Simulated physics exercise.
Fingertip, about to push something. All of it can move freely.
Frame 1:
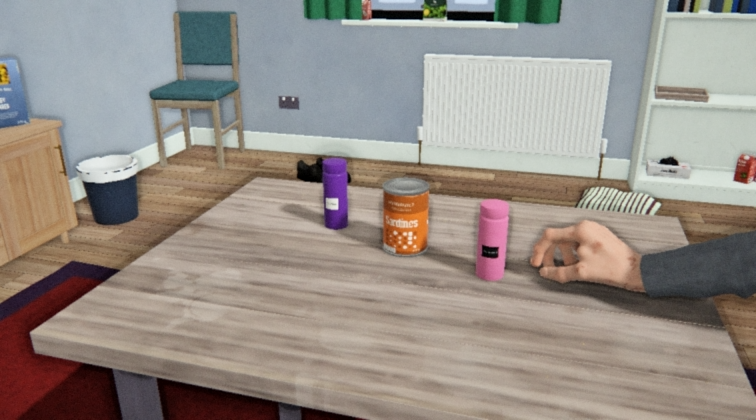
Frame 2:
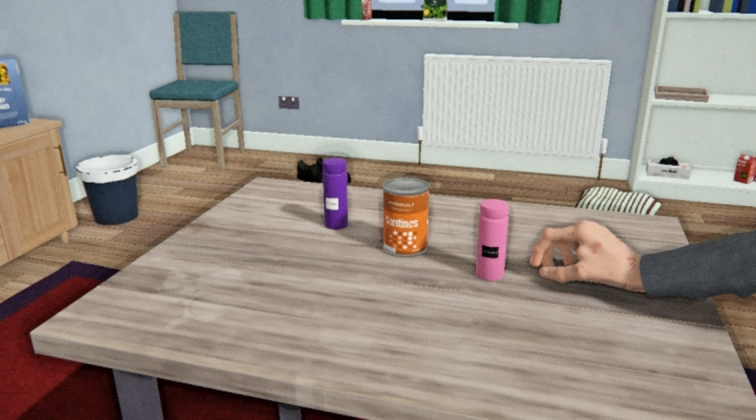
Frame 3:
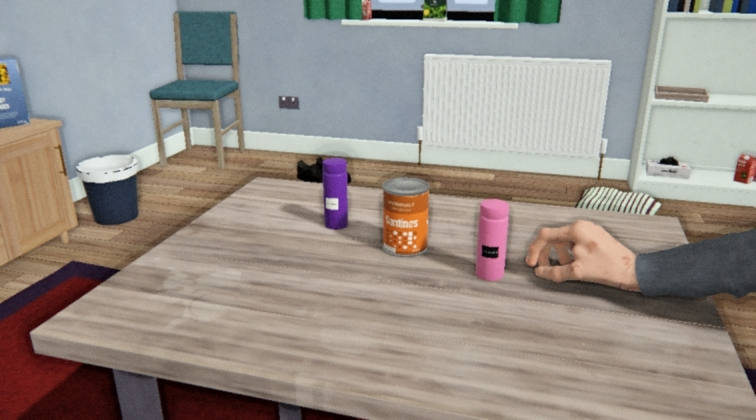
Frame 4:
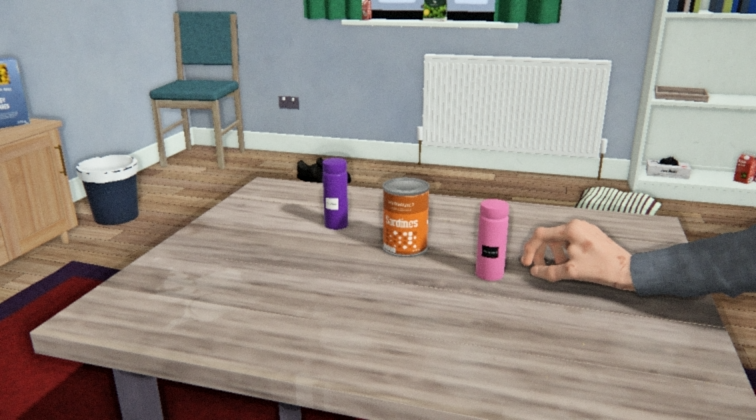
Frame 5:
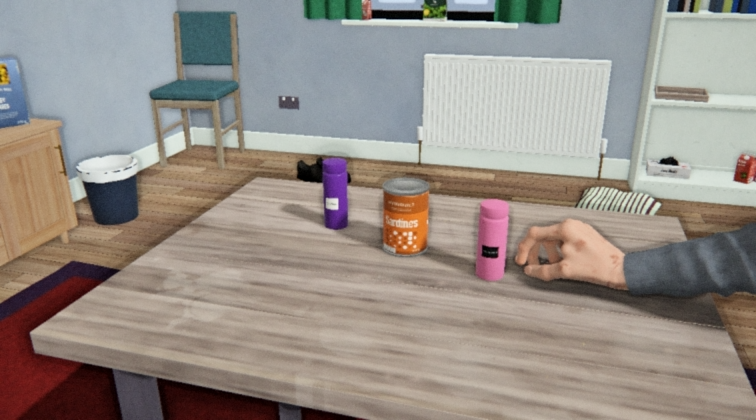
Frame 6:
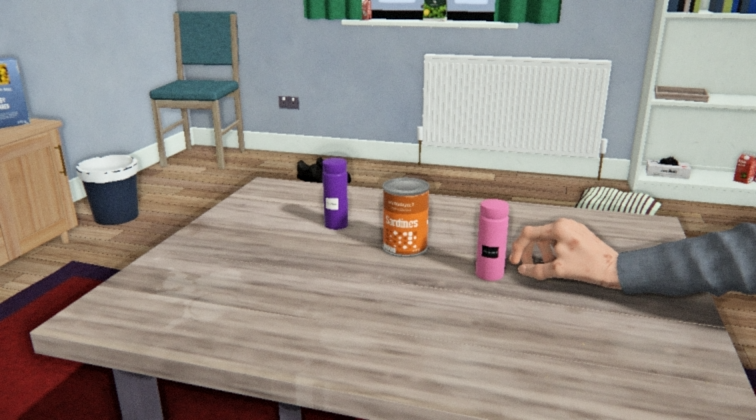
A hand in a dark grey sleeve, fingers curled, slides slowly leftward a short way at the right of a pale wooden table, seen from slightly above in a blue-grey room with a radiator, teal chair and shelves. On the tabletop stand a purple shaker, an orange can and, nearest the hand, a pink shaker. The hand closes in on the pink shaker while the objects and camera stay still.
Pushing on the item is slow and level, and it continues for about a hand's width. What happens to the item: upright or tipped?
It keeps its balance.
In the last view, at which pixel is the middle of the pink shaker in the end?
In the last picture, near pixel (414, 231).
Then, 0.50 s past the last view, pink shaker displaced about its own width near (465, 237).
Then, 0.90 s past the last view, pink shaker displaced well along near (436, 233).
Finally, moved from the start, pink shaker. Final places as the last picture's camera would see them, pink shaker near (414, 231).
